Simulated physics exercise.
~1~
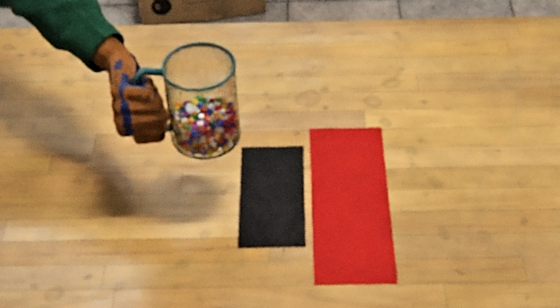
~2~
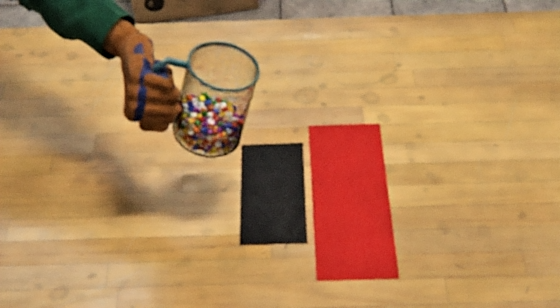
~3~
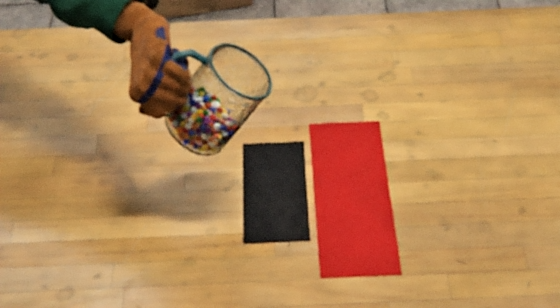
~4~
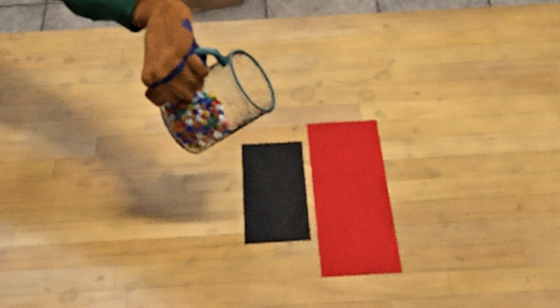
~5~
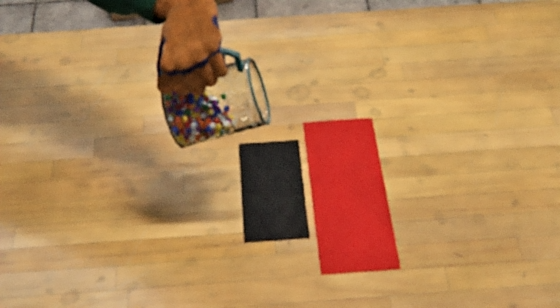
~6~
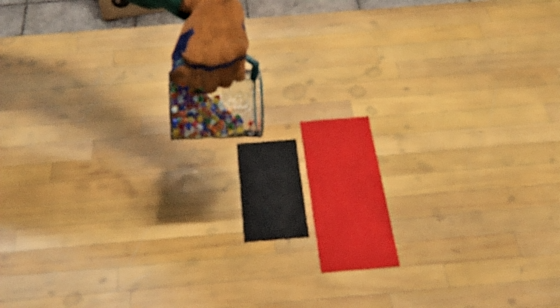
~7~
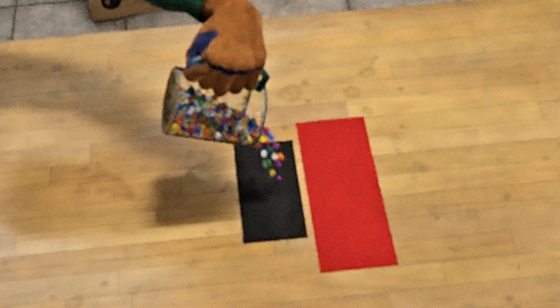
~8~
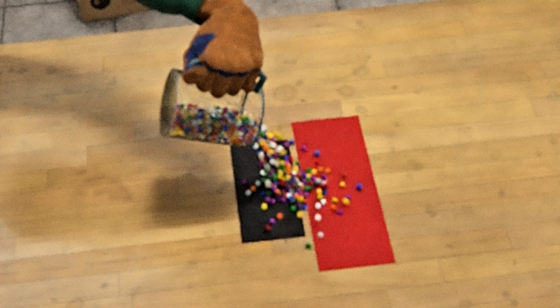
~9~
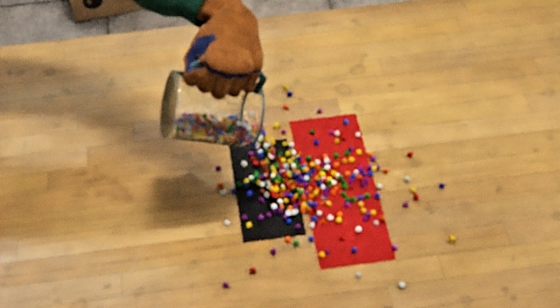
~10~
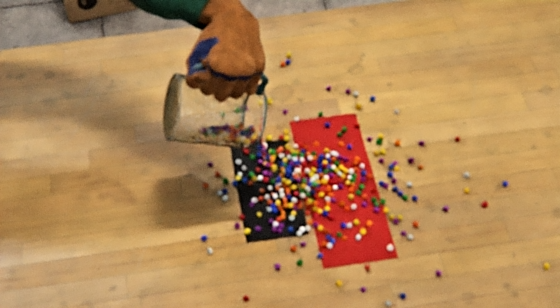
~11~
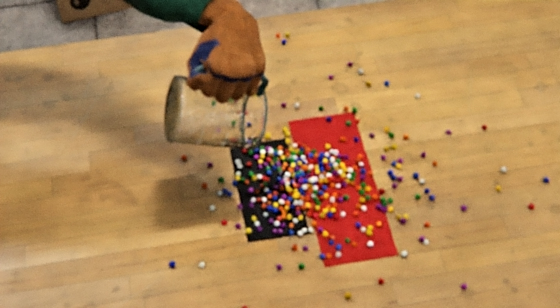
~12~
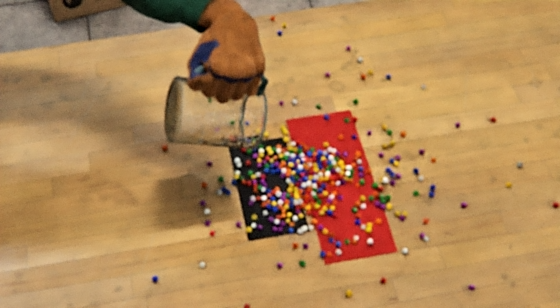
The video shows a gloved hand tilting a clear jug of colourful beads above a wooden table until they pour onto a black mat and a neighbouring red mat, bouncing and scattering outward, leaving the jug empty and beads spread across both mats and the surrounding table.
